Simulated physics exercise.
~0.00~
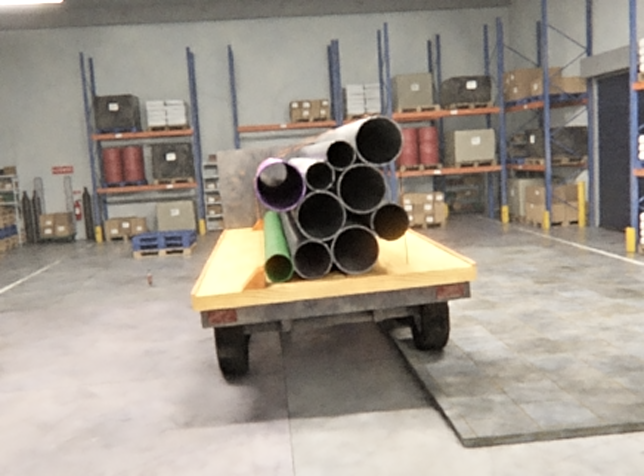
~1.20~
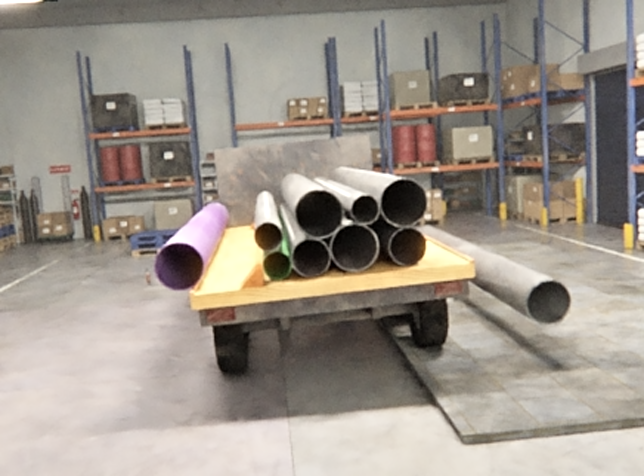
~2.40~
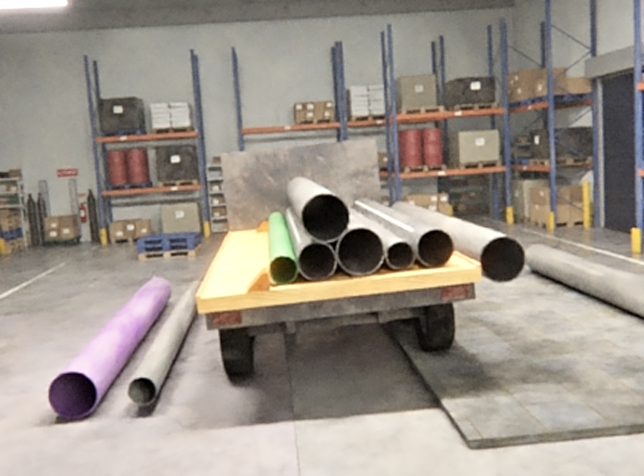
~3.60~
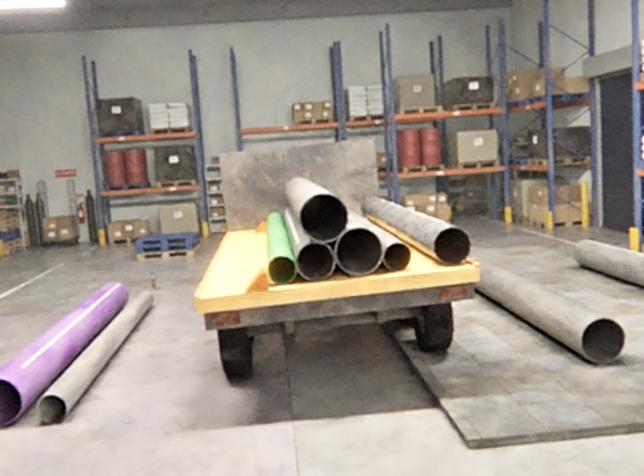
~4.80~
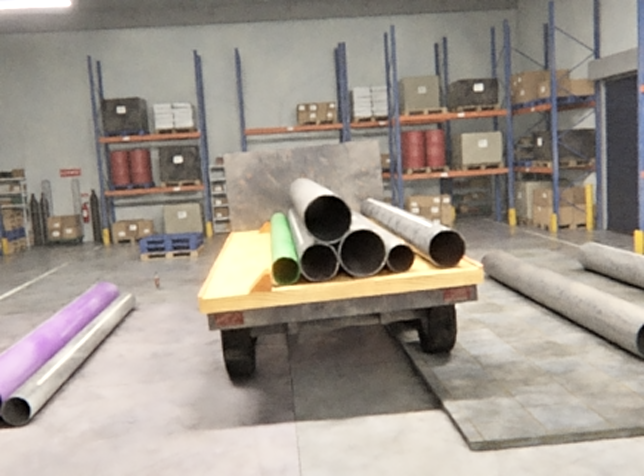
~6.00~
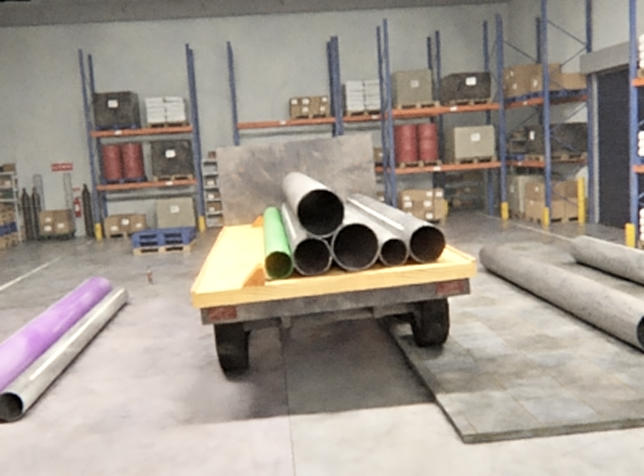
A stack of grey pipes, with one purple and one green among them, sits end-on on a yellow flatbed trailer in a warehouse lined with shelving. The stack spreads, and the purple pipe moves out over the left edge while a large grey one goes off the right. The purple pipe drops to the floor on the left, followed by a thinner grey one, and they roll farther away. Another grey pipe slides over the right edge and lands beside the trailer. At the end, two pipes lie on each side, while the green one stays aboard with the remaining greys.
